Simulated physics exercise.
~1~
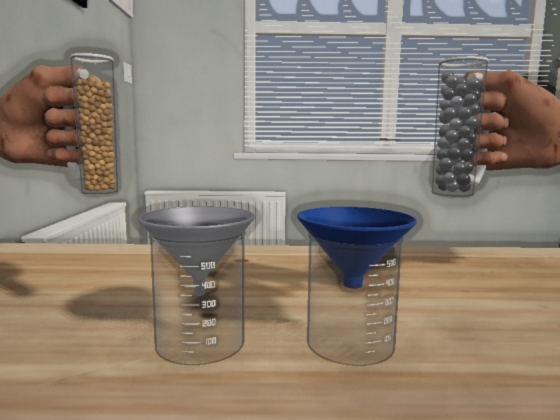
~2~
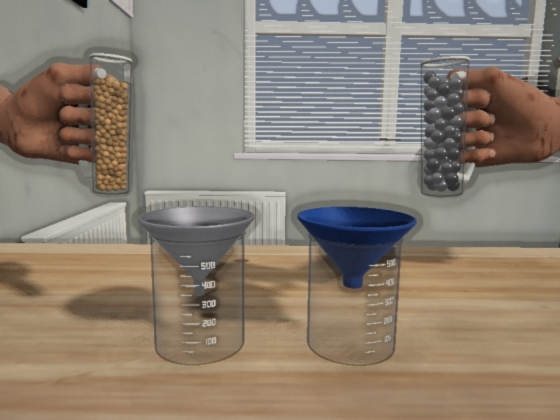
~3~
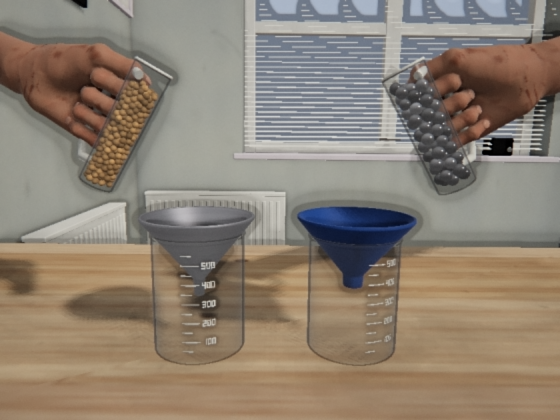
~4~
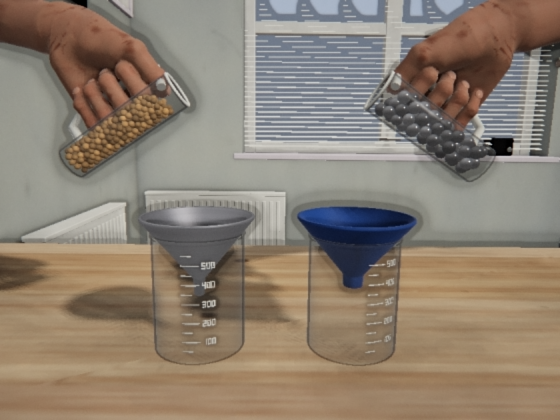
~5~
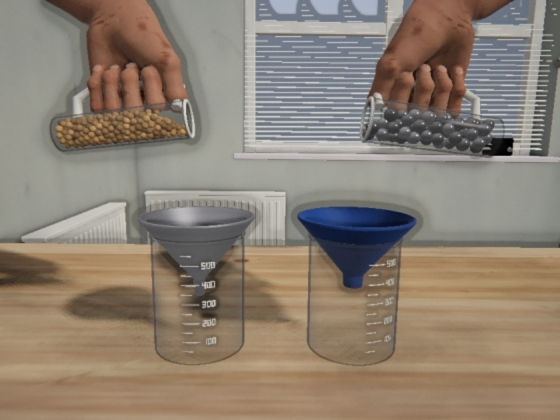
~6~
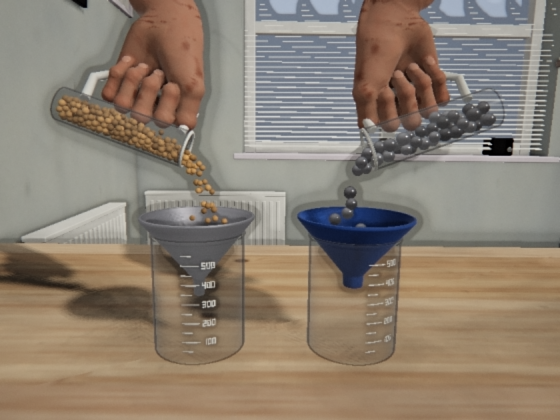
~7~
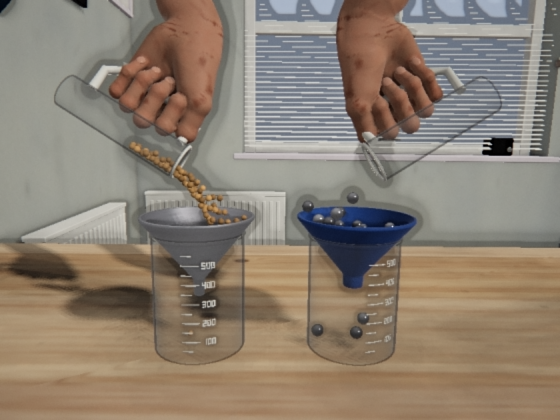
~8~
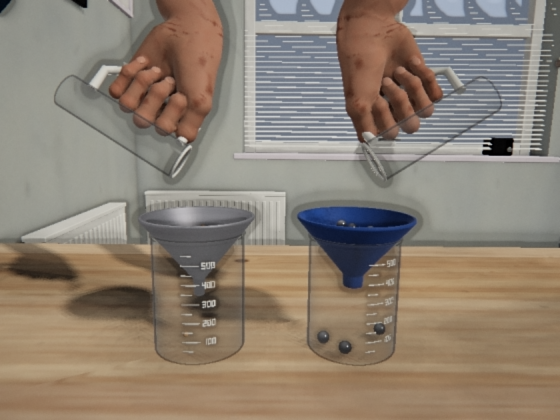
A room with grey-green walls and a window with blinds is seen from the front across a wooden tabletop. Two clear measuring jars stand on it, a grey funnel in the left one and a blue funnel in the right. Above, two hands hold clear cups, the left full of small tan balls, the right of larger dark grey balls. The hands move inward and tip the cups until the balls pour into the funnels, a few grey ones bouncing at the blue rim. Both cups end empty and tilted down, with a few grey balls in the right jar and most balls held in the funnels.
